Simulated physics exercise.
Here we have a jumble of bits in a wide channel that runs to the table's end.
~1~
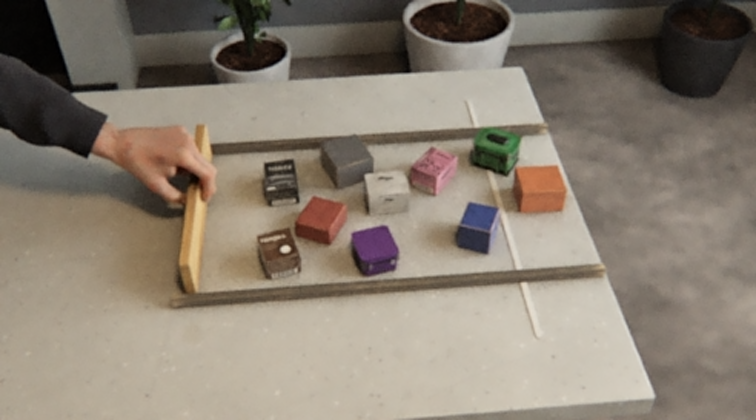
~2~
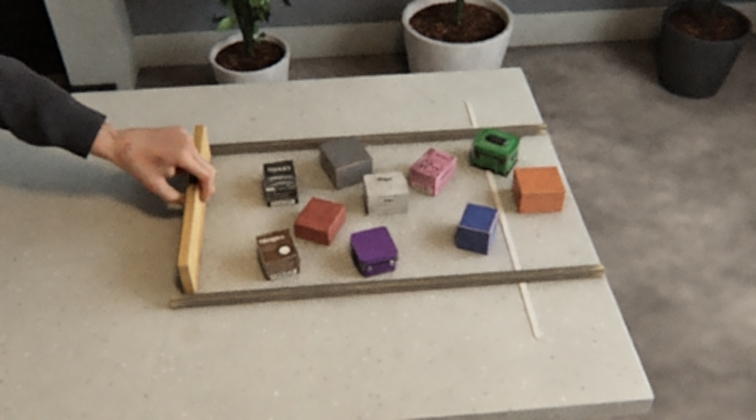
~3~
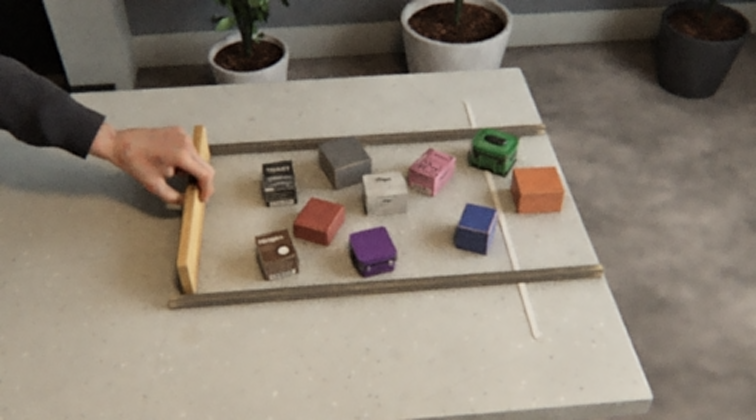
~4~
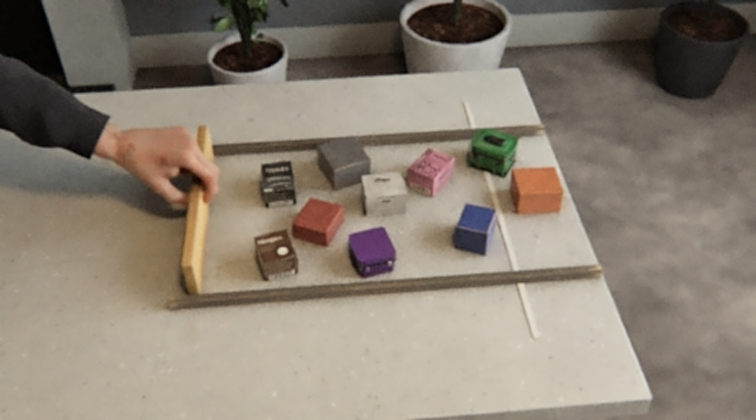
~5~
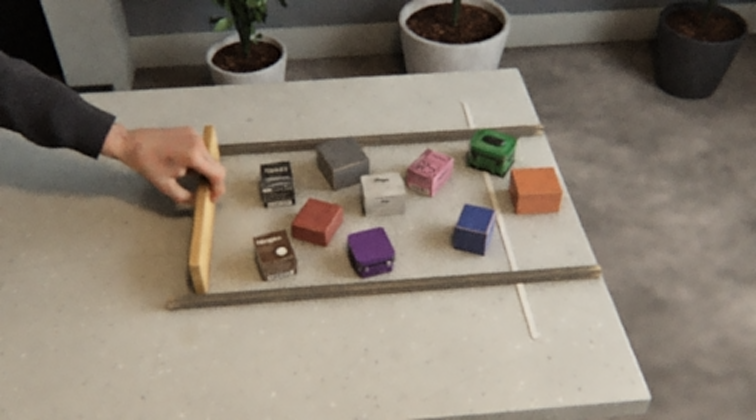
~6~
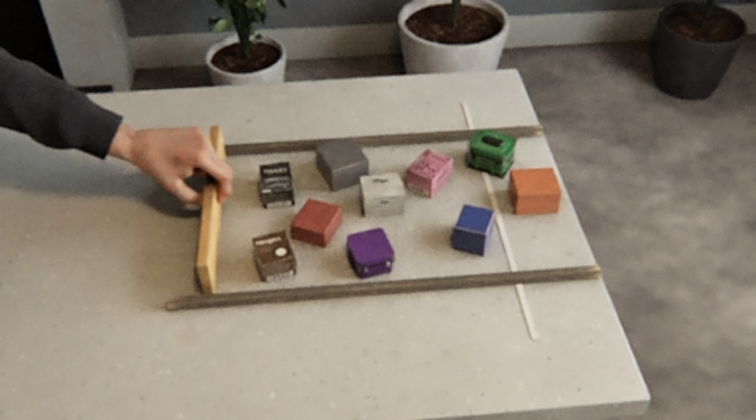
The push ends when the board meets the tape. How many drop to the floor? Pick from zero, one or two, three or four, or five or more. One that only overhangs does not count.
The number that fall off is one or two.
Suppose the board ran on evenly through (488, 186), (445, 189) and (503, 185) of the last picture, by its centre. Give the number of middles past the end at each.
In that order 2, 0 and 3.
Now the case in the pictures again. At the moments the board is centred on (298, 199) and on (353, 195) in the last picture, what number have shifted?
The counts are 4 and 7.
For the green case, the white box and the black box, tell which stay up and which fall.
The green case goes over, the white box survives, the black box remains up.
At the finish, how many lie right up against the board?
That makes 4.
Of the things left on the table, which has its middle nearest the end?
The blue block ends nearest.
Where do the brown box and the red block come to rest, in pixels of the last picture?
First (526, 240), then (516, 206).
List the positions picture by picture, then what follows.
Orange block (539, 189); green case (497, 151); blue block (478, 228); board (197, 204); tape (499, 200), in the first frame.
Green case (496, 151); purple case (374, 252), in the second frame.
Blue block (476, 229); grey block (345, 162), in the third frame.
Orange block (536, 190); white box (384, 194), in the fourth frame.
Green case (492, 152); pink box (430, 172), in the fifth frame.
Orange block (534, 191); green case (492, 153); blue block (474, 230); board (213, 205); tape (494, 202), in the sixth frame.
Soon after, none off yet; orange block at rest near (534, 191); green case at rest near (492, 153); blue block at rest near (474, 230).
Then, none off yet; orange block at rest near (534, 191); green case moved a little near (504, 153); blue block moved about its own width near (505, 226).
At rest, the number that fall off is one or two; fallen, green case and orange block.
